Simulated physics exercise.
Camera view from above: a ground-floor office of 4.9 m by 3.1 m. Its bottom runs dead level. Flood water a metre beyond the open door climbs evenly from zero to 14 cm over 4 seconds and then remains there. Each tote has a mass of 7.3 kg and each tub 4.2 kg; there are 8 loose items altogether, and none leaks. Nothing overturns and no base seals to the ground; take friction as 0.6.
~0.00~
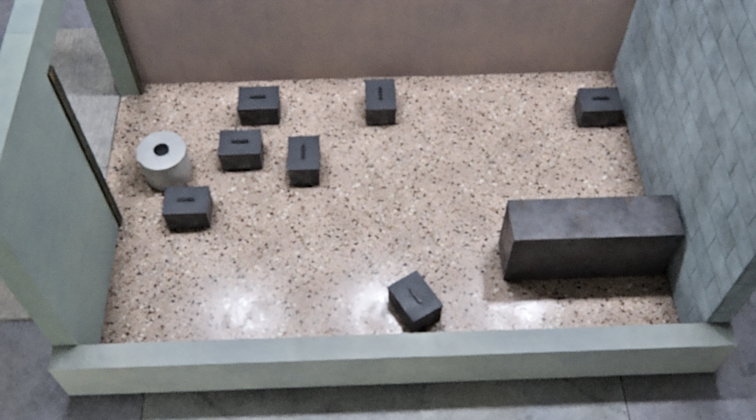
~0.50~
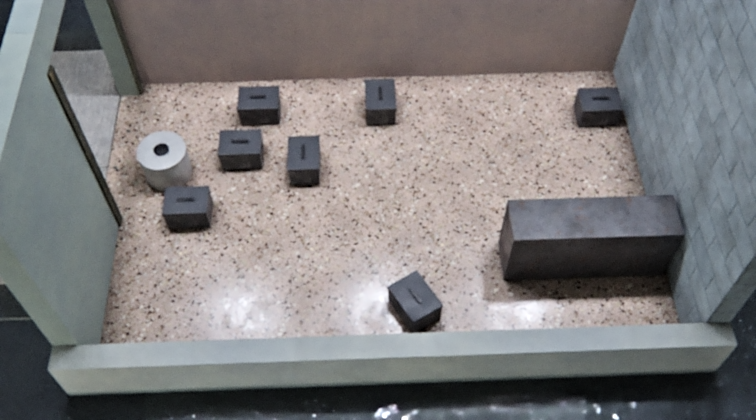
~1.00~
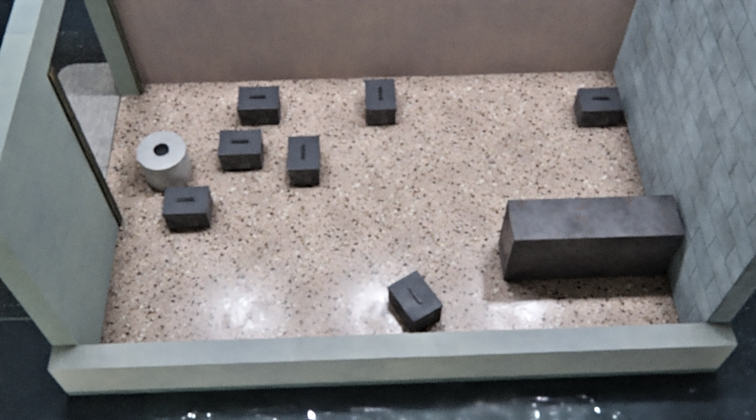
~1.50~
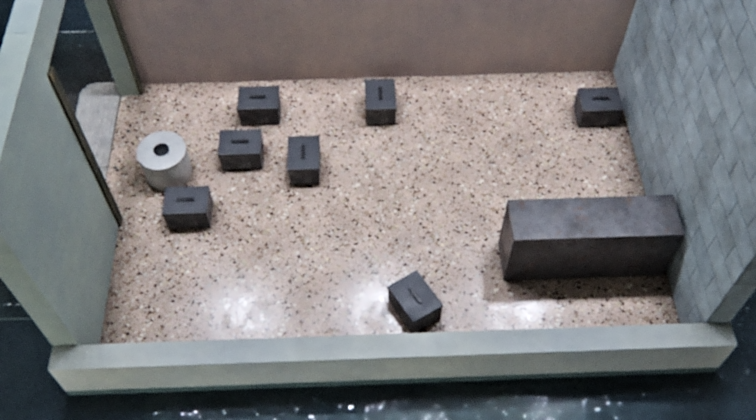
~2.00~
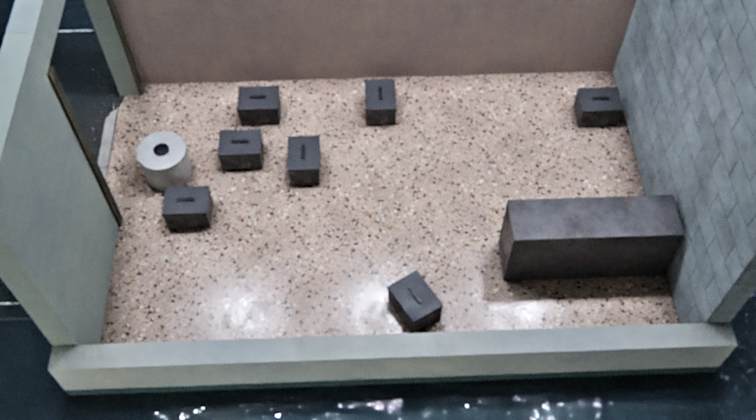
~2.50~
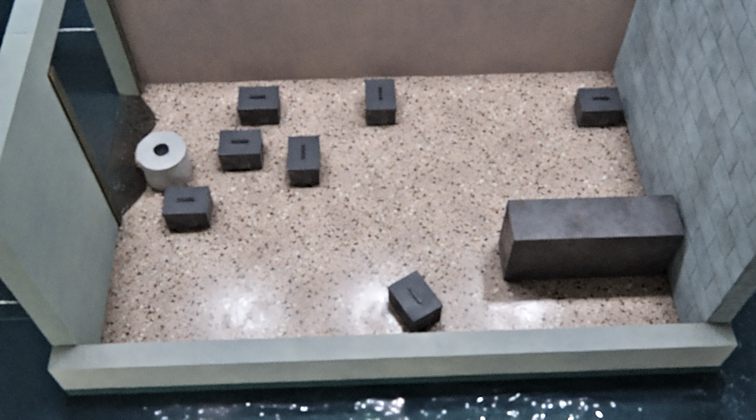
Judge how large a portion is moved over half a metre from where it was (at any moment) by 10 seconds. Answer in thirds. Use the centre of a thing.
One to two thirds.
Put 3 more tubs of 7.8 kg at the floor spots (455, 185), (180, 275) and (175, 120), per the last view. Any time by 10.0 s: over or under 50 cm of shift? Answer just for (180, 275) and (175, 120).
The first: Falls below it. The second: Exceeds it.
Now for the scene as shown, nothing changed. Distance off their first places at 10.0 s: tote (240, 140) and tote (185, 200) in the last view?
In that order: 250 cm, 30 cm.
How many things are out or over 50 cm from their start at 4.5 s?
By that point, 0.
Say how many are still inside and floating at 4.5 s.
At that time, 1.
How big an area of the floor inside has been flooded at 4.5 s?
Some 3.0 m2 of it.
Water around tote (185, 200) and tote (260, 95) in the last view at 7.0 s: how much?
Depths: Near 3 cm, then near 6 cm.
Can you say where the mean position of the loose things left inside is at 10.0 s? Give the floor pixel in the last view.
Close to pixel (447, 198).
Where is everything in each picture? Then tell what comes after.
A tote at (303, 152) rests on the ground; a tub at (161, 150) rests on the ground; 0.0 m2 under water; 0 of 8 have shifted, in the first frame.
A tote at (303, 152) rests on the ground; a tub at (161, 150), on the bottom; water covers 0.0 m2; 0 of 8 have shifted, in the second frame.
A tote at (303, 152) rests on the ground; a tub at (161, 150), on the bottom; water covers 0.0 m2; 0 of 8 have shifted, in the third frame.
A tote at (303, 152), on the bottom; a tub at (161, 150), on the bottom; water covers 0.0 m2; 0 of 8 have shifted, in the fourth frame.
A tote at (303, 152), on the bottom; a tub at (161, 150), on the bottom; 0.0 m2 under water; 0 of 8 have shifted, in the fifth frame.
A tote at (303, 152) rests on the ground; a tub at (161, 150), on the bottom; water covers 0.1 m2; 0 of 8 have shifted, in the sixth frame.
After 3.5 s 0 of 8 are over 50 cm from their spots; 0 afloat.
After 4.5 s 0 of 8 are over 50 cm from their spots; 1 afloat.
After 7.0 s 5 of 8 are over 50 cm from their spots; 2 afloat.
After 10.0 s 5 of 8 are over 50 cm from their spots, and 5 have been at some point; 3 afloat.
